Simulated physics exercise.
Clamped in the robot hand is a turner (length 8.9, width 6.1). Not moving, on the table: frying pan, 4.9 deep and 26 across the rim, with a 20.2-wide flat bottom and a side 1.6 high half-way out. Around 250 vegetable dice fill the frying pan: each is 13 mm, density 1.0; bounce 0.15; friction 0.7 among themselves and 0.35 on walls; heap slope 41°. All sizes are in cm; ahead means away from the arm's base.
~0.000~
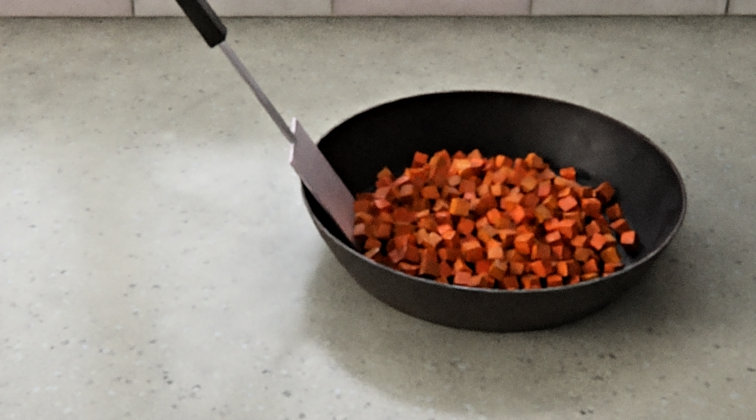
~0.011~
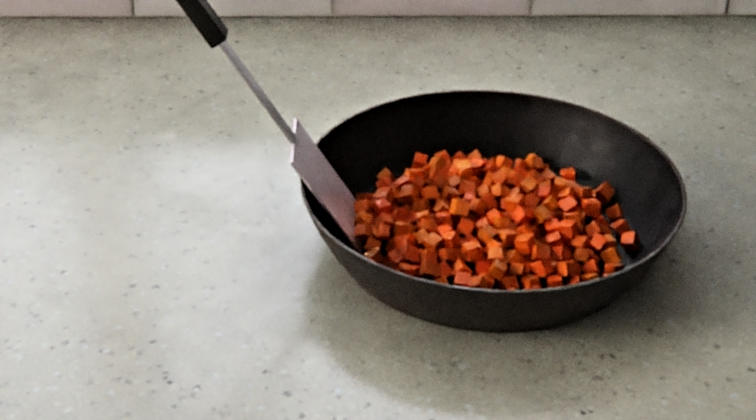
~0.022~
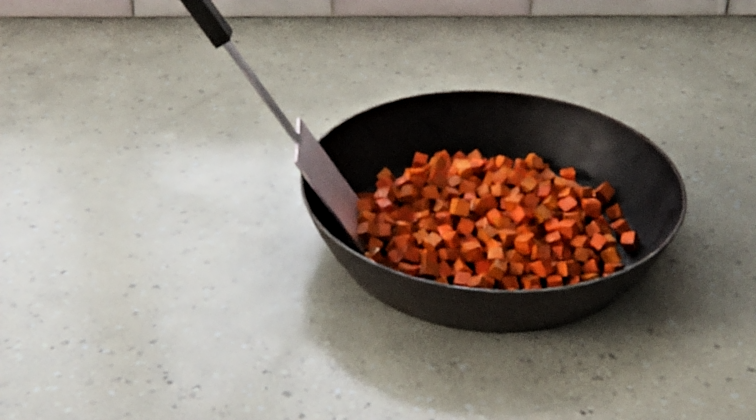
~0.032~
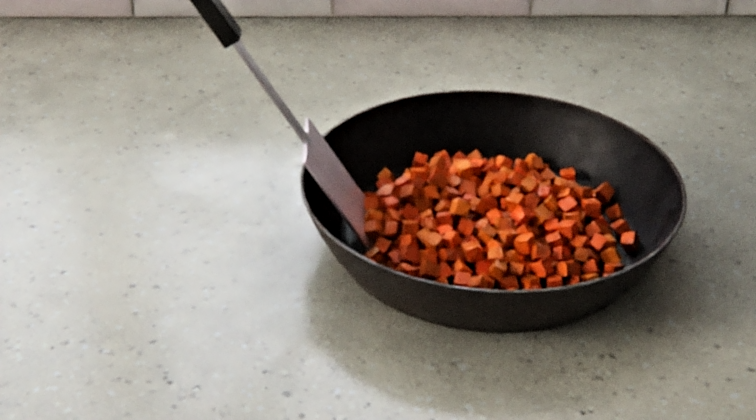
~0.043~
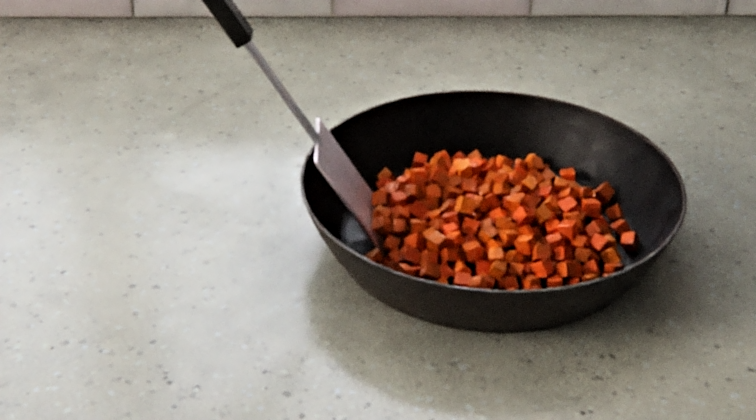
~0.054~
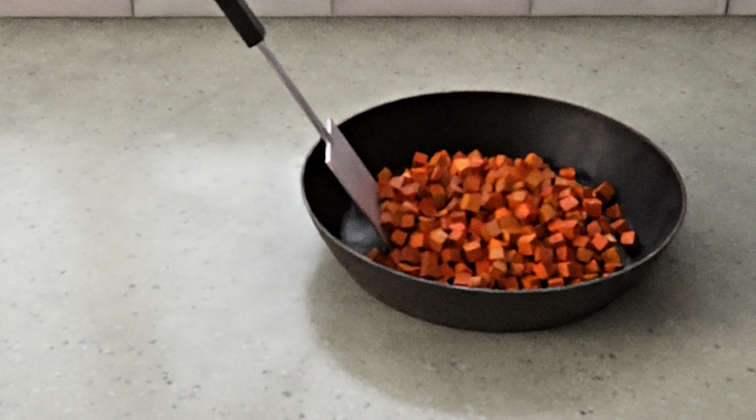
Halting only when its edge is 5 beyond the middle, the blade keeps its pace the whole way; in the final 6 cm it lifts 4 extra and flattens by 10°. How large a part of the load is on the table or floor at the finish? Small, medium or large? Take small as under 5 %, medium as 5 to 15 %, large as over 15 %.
Small, so under 5 %.
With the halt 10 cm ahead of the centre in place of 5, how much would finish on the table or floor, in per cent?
Changed stop: Approx. 15 %.
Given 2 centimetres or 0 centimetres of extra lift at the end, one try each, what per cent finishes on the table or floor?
First try around 0 percent, second try around 0 percent.
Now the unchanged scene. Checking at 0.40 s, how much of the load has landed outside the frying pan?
0 %.
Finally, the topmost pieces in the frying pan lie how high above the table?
Roughly 5.5 cm.
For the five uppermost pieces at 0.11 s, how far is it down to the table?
Height: Some 4 cm.
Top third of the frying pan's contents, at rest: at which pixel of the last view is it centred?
Pixel position: Approx. (607, 207).
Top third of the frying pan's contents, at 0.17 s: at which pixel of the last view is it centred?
I'd put it somewhere near (531, 202).
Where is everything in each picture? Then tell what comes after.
In the first frame, the turner top edge at (292, 139), sloping 59°; upper third of the load around (486, 207), from x 360 to 630, top at y 160; 254 in the frying pan.
In the second frame, the turner top edge at (293, 139), sloping 59°; upper third of the load around (486, 207), from x 365 to 630, top at y 160.
In the third frame, the turner top edge at (297, 139), sloping 59°; upper third of the load around (486, 207), from x 365 to 630, top at y 160.
In the fourth frame, the turner top edge at (306, 139), sloping 59°; upper third of the load around (481, 206), from x 365 to 630, top at y 160.
In the fifth frame, the turner top edge at (317, 139), sloping 59°; upper third of the load around (478, 205), from x 365 to 630, top at y 160.
In the sixth frame, the turner top edge at (328, 139), sloping 59°; upper third of the load around (478, 204), from x 365 to 630, top at y 160; 254 in the frying pan.
After 0.11 s, sloping 59°, highest piece 5 above the table; 254 in the frying pan.
After 0.17 s, sloping 55°, highest piece 6 above the table; 254 in the frying pan.
After 0.40 s, sloping 49°, highest piece 5 above the table; 253 in the frying pan, 1 on the table or floor.
After 1.45 s, sloping 49°, highest piece 5 above the table; 253 in the frying pan, 1 on the table or floor.
In the end, 253 in the frying pan, 1 on the table or floor. That is 0 % on the table or floor.
